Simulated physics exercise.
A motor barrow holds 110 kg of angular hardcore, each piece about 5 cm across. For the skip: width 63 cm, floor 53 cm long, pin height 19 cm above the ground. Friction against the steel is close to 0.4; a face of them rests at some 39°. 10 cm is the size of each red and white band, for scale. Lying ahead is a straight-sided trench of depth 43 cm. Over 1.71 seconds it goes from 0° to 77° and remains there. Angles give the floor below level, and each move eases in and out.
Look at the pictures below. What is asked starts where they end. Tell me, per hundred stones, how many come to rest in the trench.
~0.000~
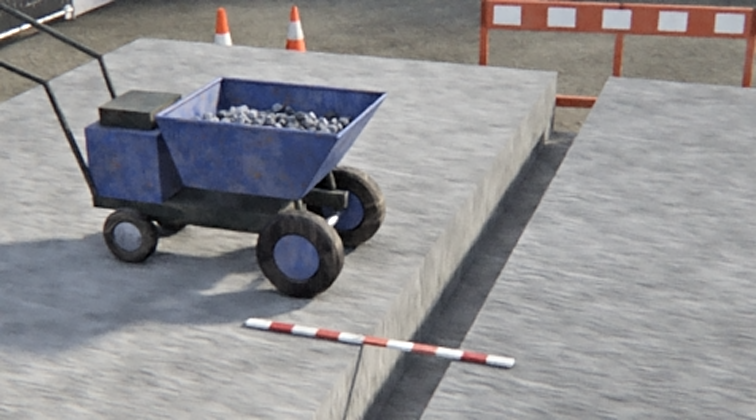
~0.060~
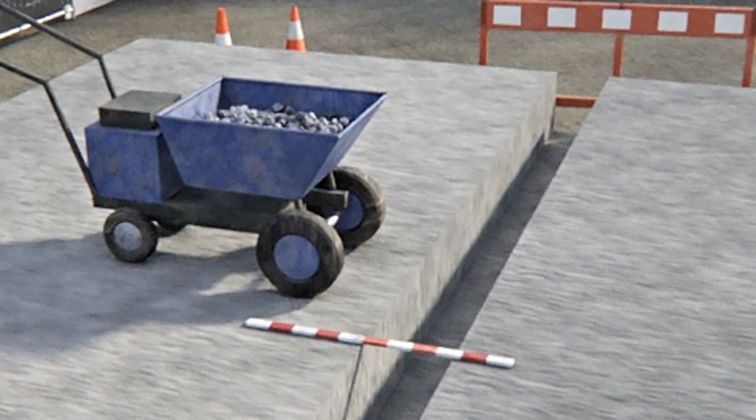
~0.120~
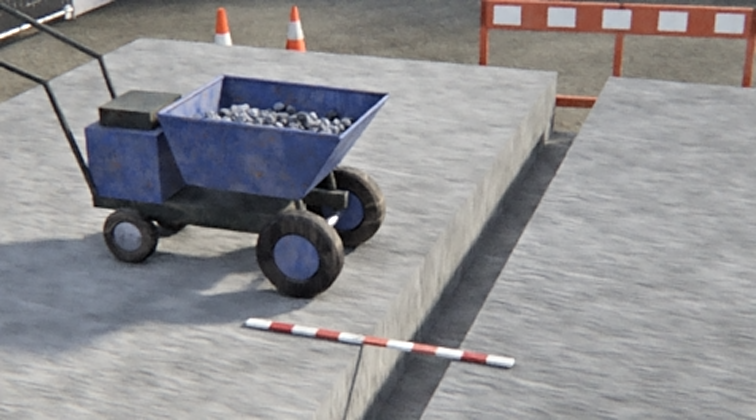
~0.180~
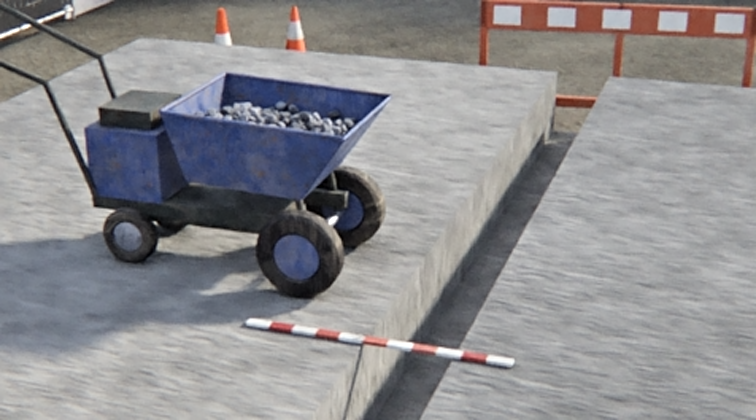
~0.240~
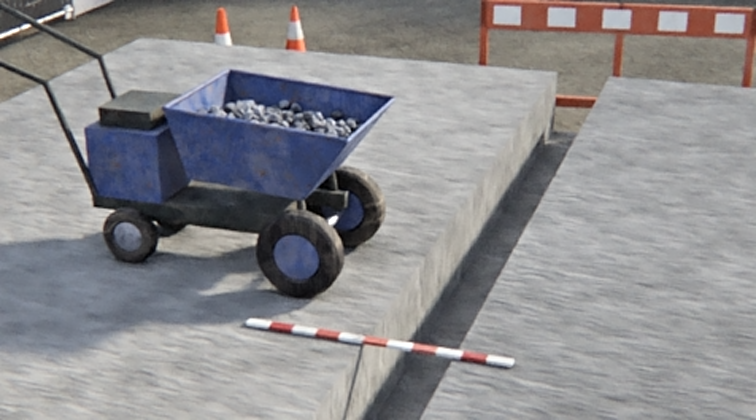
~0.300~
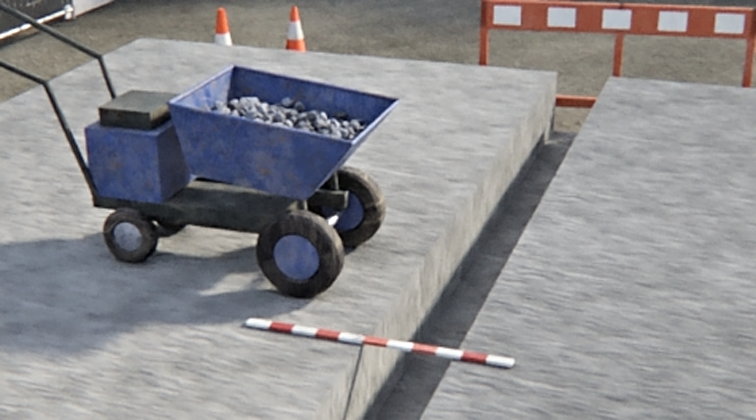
80 per hundred.
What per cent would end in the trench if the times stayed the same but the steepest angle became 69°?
The trench would hold about 45% of it.
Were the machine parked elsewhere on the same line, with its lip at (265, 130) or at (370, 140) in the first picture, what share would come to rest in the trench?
From the first place around 60 per cent, from the other around 20.
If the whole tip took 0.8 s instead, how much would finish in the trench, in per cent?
With that timing, about 70 per cent.
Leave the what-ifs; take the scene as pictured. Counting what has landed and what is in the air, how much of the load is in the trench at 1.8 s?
Close to 20 per cent at that time.
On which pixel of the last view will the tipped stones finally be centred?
Somewhere around (465, 353) in the last picture.
After 1.3 s the floor is at 65°; 100 % in the skip; the foremost stones are at (441, 229).
After 1.8 s the floor is at 77°; 76 % in the skip, 18 % in the trench, 6 % past the trench; the foremost stones are at (529, 296).
After 2.2 s the floor is at 77°; 43 % in the skip, 41 % in the trench, 16 % past the trench; the foremost stones are at (569, 288).
After 4.1 s the floor is at 77°; 4 % in the skip, 80 % in the trench, 16 % past the trench; the foremost stones are at (573, 290).
